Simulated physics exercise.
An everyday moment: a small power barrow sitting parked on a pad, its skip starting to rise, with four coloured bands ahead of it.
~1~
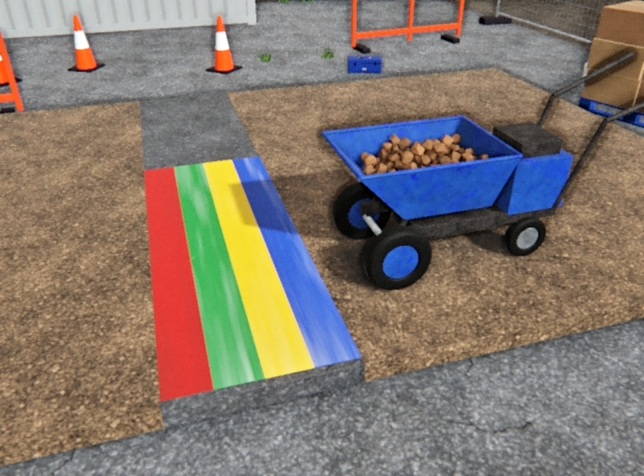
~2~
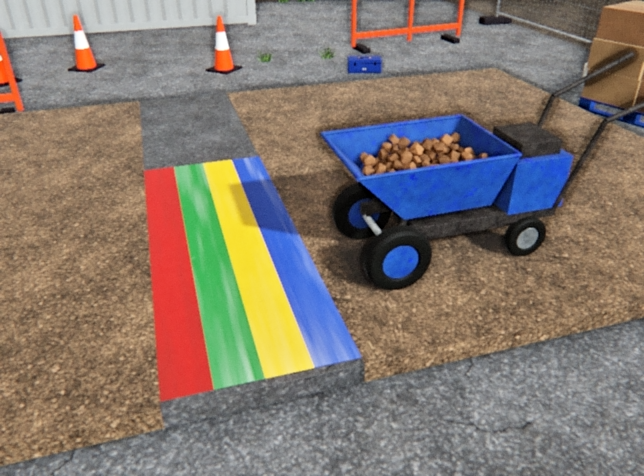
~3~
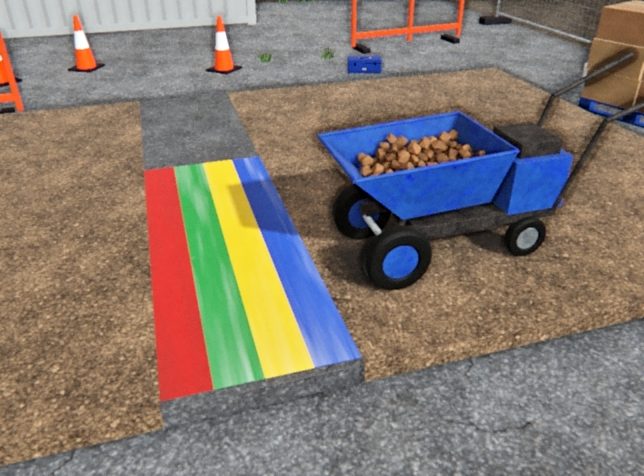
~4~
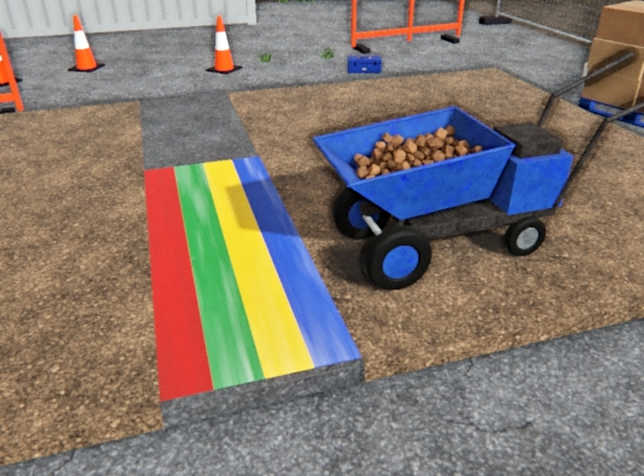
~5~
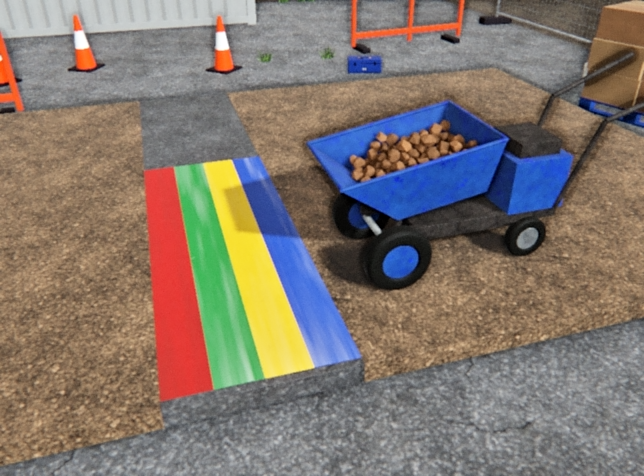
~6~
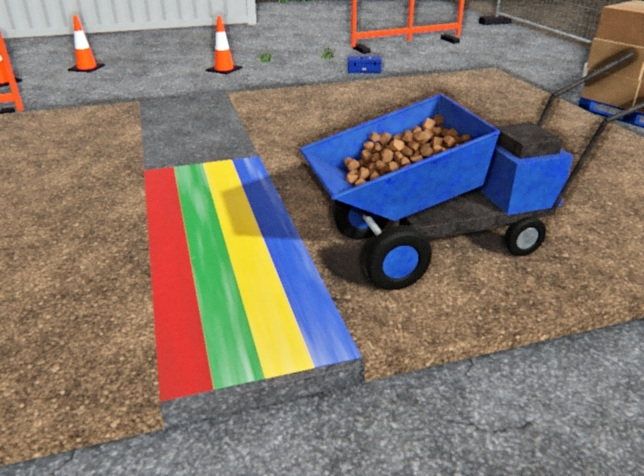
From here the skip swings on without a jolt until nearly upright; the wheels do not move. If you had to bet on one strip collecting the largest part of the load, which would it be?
I would bet on the yellow strip.
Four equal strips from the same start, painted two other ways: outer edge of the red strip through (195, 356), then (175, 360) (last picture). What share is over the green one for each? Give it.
Shares in turn: 30 %; 20 %.
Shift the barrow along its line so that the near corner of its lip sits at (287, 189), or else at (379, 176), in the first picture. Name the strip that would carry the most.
Red first, the yellow one second.
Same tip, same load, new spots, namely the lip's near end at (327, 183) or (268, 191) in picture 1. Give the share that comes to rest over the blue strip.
Roughly 0 per cent at the first spot and 0 per cent at the second.
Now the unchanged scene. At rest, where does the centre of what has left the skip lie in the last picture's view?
Resting centre, last picture - approx. (242, 279).
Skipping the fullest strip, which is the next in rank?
In second place: The green one.
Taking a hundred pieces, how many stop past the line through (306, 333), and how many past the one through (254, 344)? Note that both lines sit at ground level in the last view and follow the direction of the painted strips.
Around 70 per cent for the first, around 30 per cent for the second.
Soon, skip tipped steeply; all in the skip.
A while on, skip tipped right over; about two thirds in the skip; about a quarter over the yellow strip; a small part over the green strip.
Towards the end, skip tipped right over; about a quarter in the skip; a stray few over the blue strip; about a third over the yellow strip; about a quarter over the green strip; a small part over the red strip; a stray few off the paint.
Finally, skip tipped right over; about a quarter in the skip; a stray few over the blue strip; about a third over the yellow strip; about a quarter over the green strip; a small part over the red strip; a stray few off the paint.
